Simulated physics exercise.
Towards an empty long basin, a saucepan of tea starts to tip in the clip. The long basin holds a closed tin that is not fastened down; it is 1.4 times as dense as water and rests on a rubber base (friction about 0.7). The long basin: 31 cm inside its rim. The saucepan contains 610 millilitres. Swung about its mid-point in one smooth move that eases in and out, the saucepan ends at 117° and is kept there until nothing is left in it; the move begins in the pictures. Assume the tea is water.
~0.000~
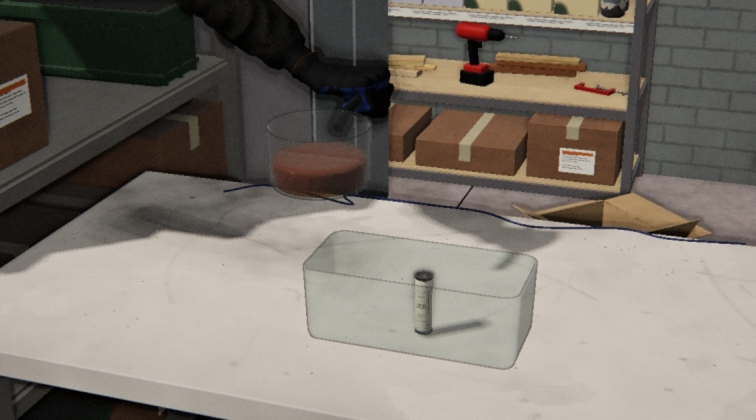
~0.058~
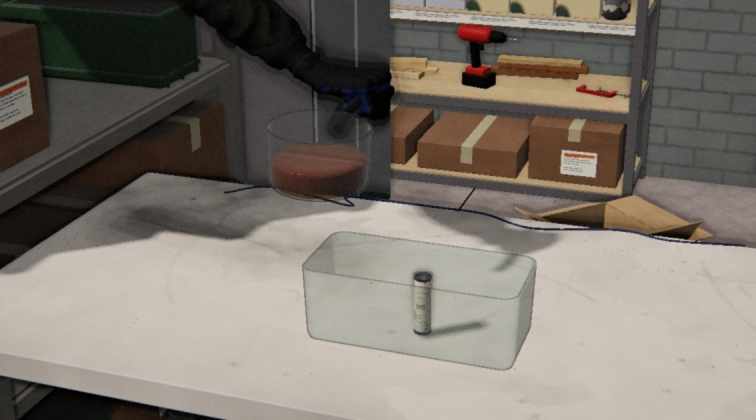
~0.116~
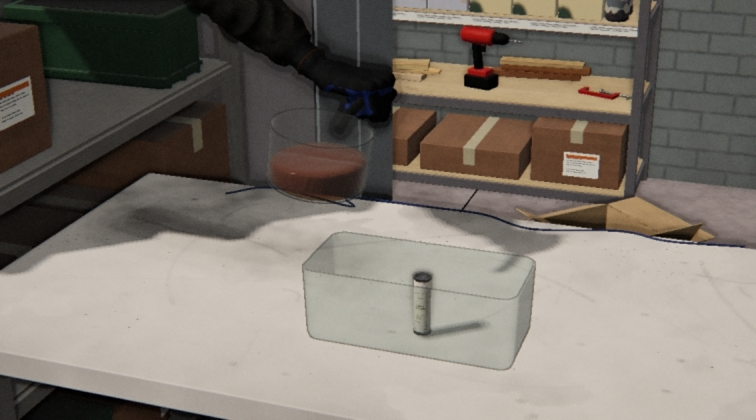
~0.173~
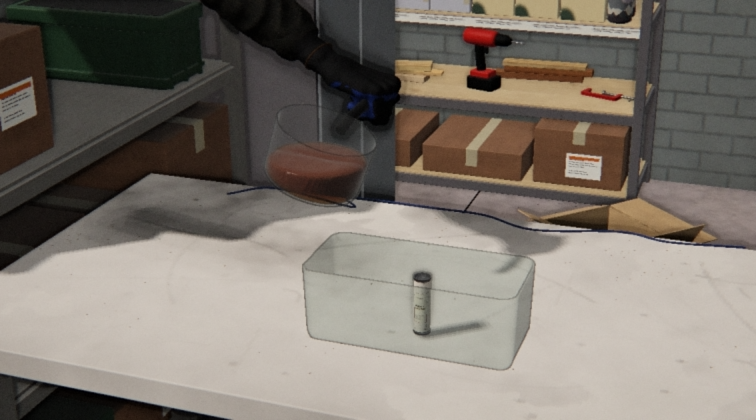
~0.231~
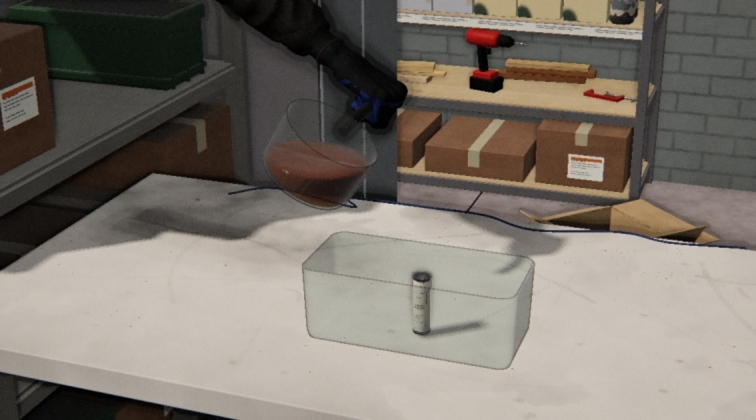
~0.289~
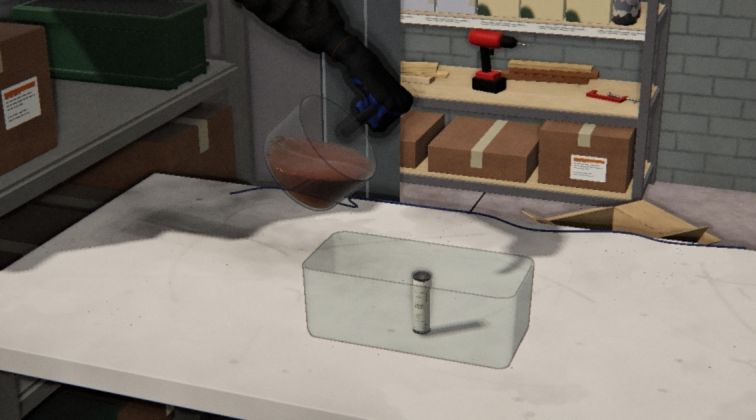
A dark-sleeved arm with a blue-marked hand held a clear container of reddish-brown liquid and steadily tilted it to the right, behind a see-through basin where a small tin stood still.
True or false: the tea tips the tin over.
False.
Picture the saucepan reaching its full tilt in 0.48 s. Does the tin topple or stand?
Result: Tin upright.
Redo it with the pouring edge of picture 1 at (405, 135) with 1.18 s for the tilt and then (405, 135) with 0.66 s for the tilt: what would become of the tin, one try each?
Trial 1 - tin stays standing; trial 2 - tin tips.
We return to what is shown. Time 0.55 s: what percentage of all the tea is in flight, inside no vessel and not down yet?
My guess is roughly 40 %.
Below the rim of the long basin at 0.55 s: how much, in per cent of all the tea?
Roughly 36 percent.
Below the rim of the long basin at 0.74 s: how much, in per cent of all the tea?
Looks like about 88 % of the whole amount.
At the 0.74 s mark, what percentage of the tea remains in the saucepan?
Roughly 4 per cent.
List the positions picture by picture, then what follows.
In the first frame, tilt 0°; pouring edge (368, 132); surface from (276, 150) to (367, 161); the long basin's rim runs from (318, 249) to (529, 279); the tin's top is at (424, 278).
In the second frame, tilt 2°; pouring edge (368, 135); surface from (276, 151) to (366, 162).
In the third frame, tilt 9°; pouring edge (370, 142); surface from (275, 151) to (366, 163).
In the fourth frame, tilt 19°; pouring edge (373, 152); surface from (274, 150) to (367, 165).
In the fifth frame, tilt 32°; pouring edge (374, 164); surface from (271, 144) to (369, 167).
In the sixth frame, tilt 47°; pouring edge (371, 178); surface from (275, 138) to (374, 170).
After 0.55 s the tilt is 109° and 25 per cent is still to pour; the tin stands where it began.
After 0.74 s the tilt is 117° and 4 per cent is still to pour; the tin leans 5°.
After 0.94 s the tilt is 117° and 0 per cent is still to pour; the tin stands where it began.
After 1.16 s the tilt is 117° and 0 per cent is still to pour; the tin stands where it began.
In the end the tin stands where it began.
